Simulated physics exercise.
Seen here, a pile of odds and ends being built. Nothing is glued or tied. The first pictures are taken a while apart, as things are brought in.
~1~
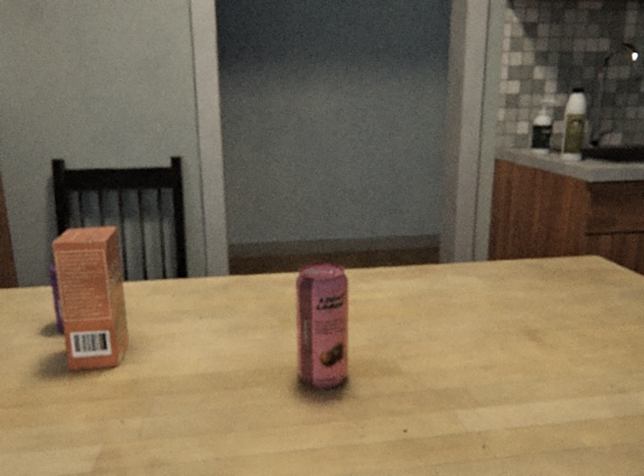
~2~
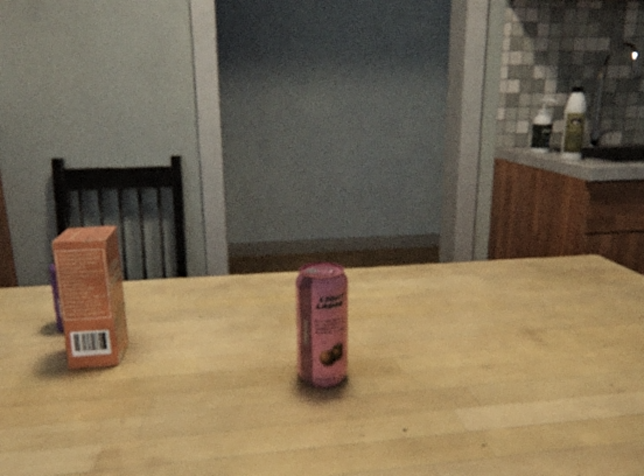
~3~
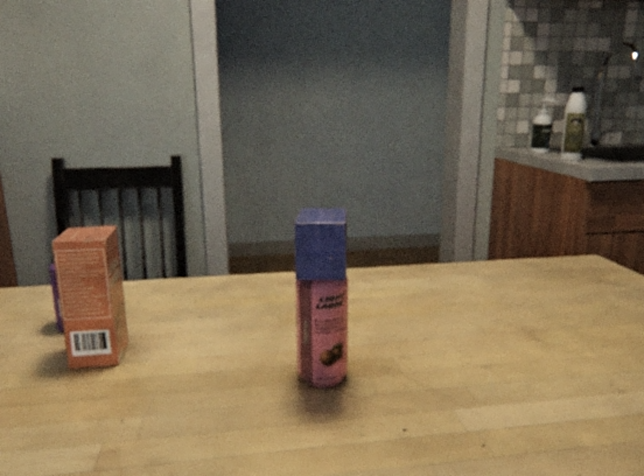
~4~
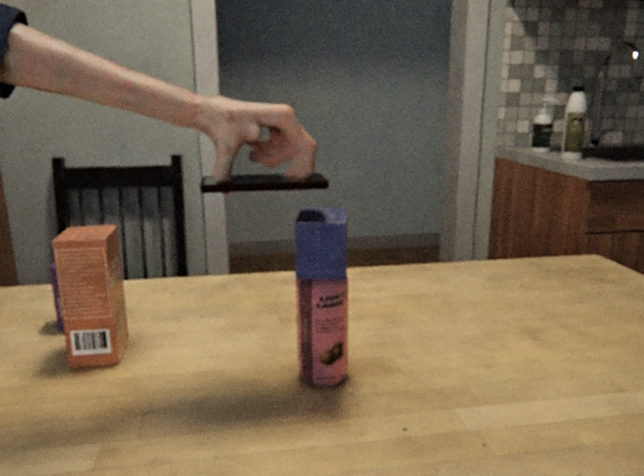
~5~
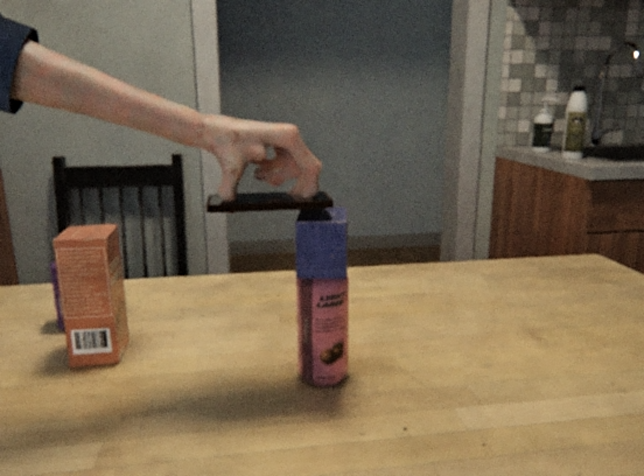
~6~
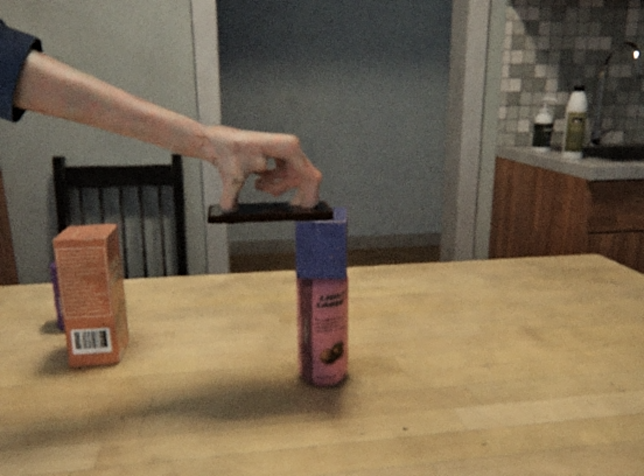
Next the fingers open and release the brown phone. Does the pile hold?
Outcome: The pile loses its balance.
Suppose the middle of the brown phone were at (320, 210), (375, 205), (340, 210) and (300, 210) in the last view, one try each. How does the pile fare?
First, it holds; second, it comes apart; third, it keeps its balance; fourth, it holds.
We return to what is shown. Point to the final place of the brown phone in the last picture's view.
Around (197, 375).
Then, 0.30 s later than the last frame, brown phone now fallen.
Then, 0.50 s later than the last frame, things are still on the move.
Then, 1.50 s later than the last frame, nothing new.
When it is over, fallen, brown phone; the other 4 as before. End places, in pixels of the last picture, brown phone near (197, 374). The pile comes apart.
